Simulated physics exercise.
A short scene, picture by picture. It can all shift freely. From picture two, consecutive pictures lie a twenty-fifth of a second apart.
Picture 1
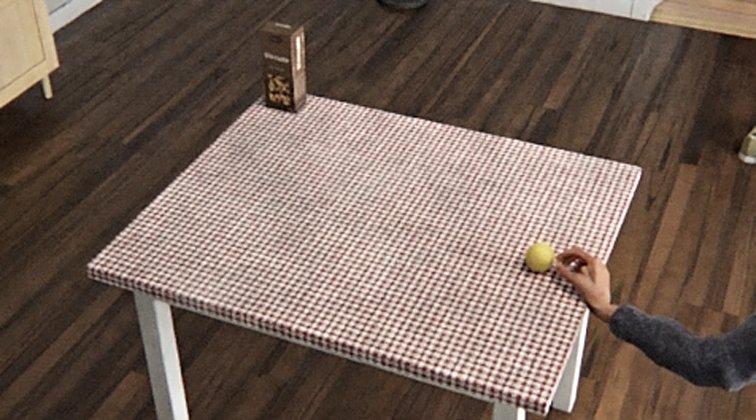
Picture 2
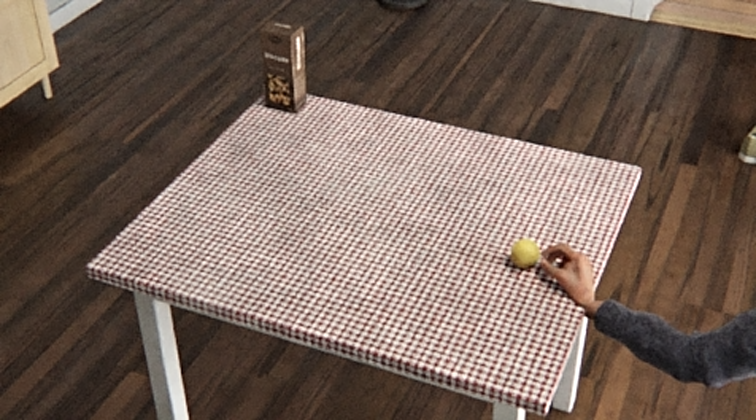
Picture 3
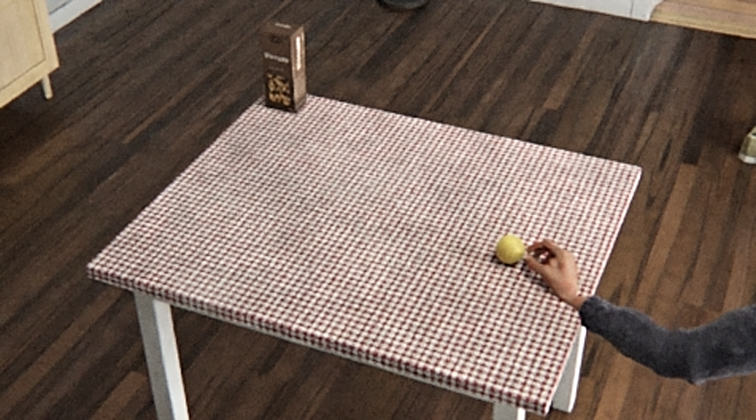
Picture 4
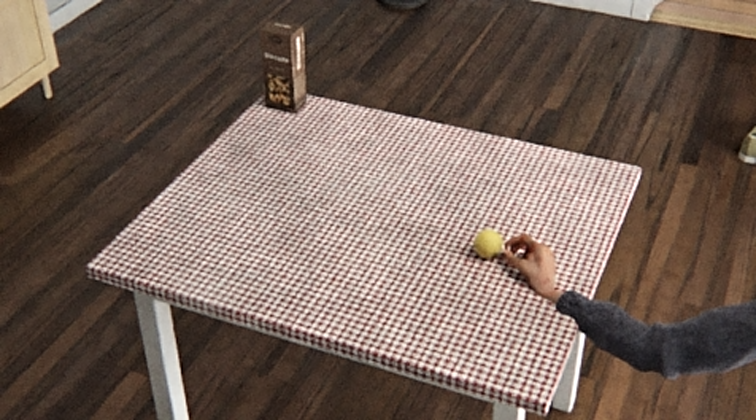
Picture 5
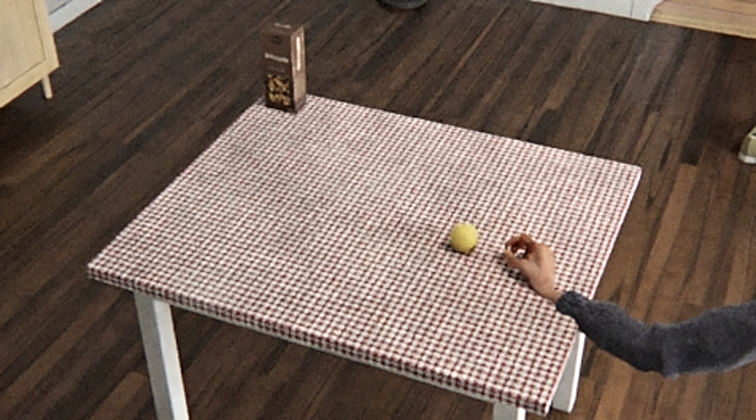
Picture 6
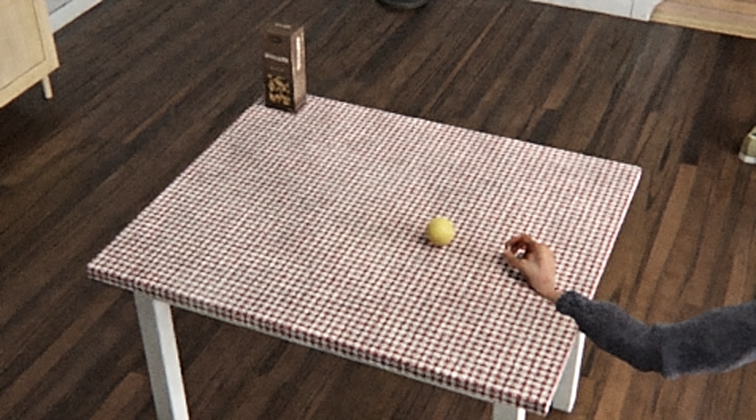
On a table with a checkered cloth and a dark box at the far corner, a hand pushed a yellow lemon to the left, then let go, and the lemon kept rolling left across the cloth.
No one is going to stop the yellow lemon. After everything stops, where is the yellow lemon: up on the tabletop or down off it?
It is down off the table.
Then, 0.40 s after the last picture, yellow lemon rolled well along near (228, 178).
Then, 0.80 s after the last picture, yellow lemon now off the table.
By the end, off the table, yellow lemon.
